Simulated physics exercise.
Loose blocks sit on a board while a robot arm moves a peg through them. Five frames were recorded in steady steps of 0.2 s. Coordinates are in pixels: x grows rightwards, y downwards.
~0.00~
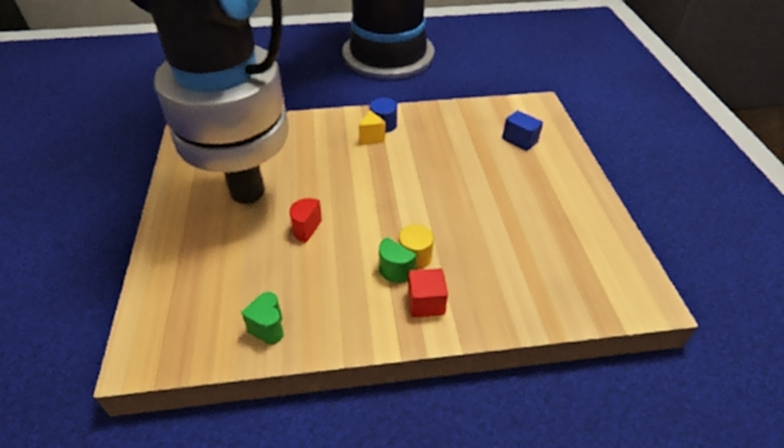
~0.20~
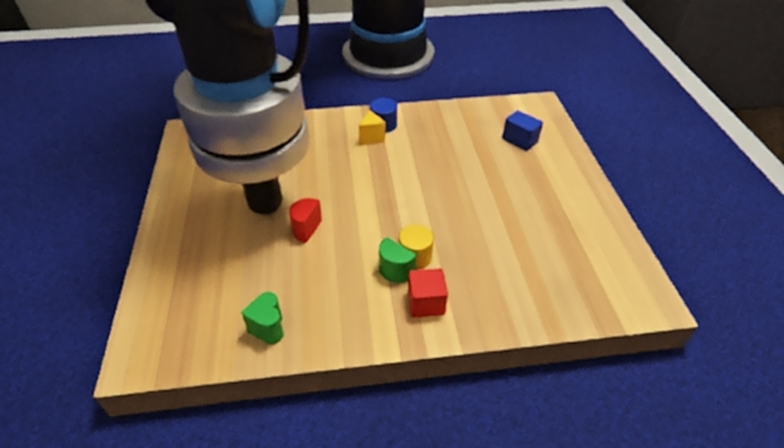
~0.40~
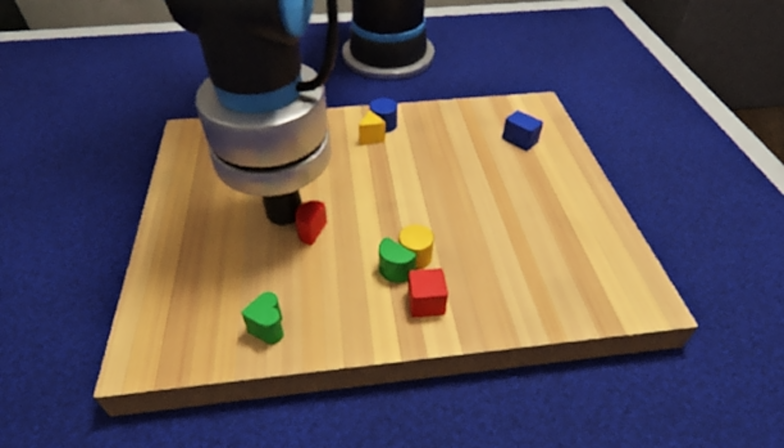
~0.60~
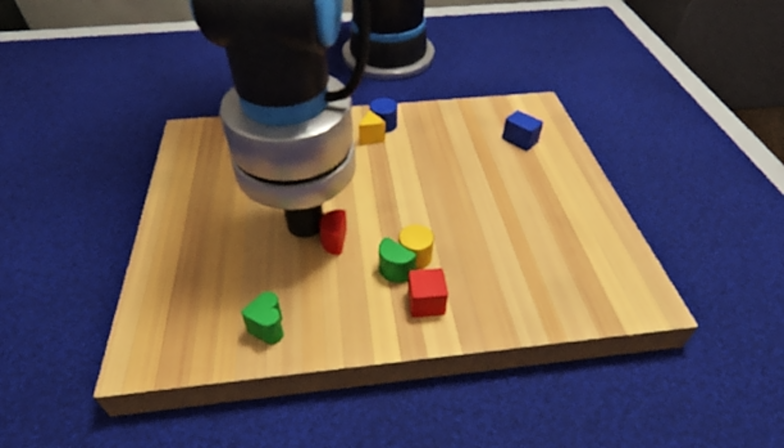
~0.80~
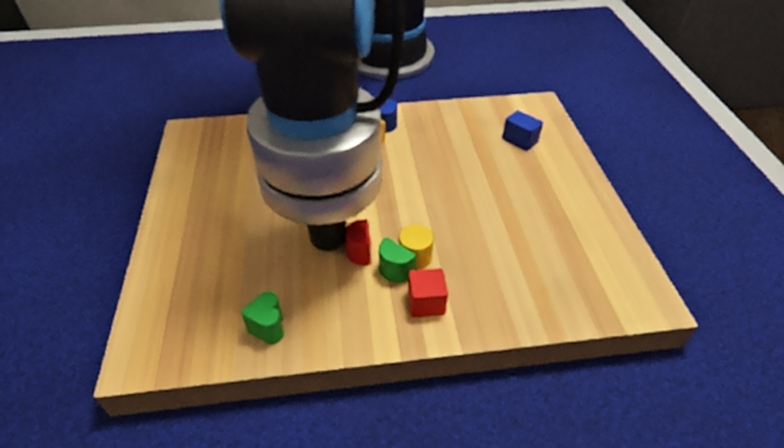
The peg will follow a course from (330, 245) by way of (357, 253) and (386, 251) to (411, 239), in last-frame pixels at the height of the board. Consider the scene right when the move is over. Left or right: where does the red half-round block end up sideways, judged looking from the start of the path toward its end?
It is displaced to the right.
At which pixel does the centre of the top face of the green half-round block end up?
About (444, 262).
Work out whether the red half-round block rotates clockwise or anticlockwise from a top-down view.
Spins clockwise.
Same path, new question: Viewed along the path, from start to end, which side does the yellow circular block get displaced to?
The right-hand side.
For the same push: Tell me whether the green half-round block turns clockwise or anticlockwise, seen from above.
Rotates clockwise.
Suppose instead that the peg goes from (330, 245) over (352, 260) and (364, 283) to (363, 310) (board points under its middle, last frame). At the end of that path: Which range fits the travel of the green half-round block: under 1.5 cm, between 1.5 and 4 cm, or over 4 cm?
Once the path ends, it will sit 1.5 to 4 cm from where it is now.
What follows on the original path. Halfway along, peg (372, 247); red half-round block (403, 242), turned 15° clockwise; green half-round block (428, 261); yellow circular block (433, 237); red square block (433, 287).
At the end, peg (411, 232); red half-round block (434, 237), turned 50° clockwise; green half-round block (444, 262), turned 25° clockwise; yellow circular block (466, 244); red square block (435, 289), turned 15° clockwise.
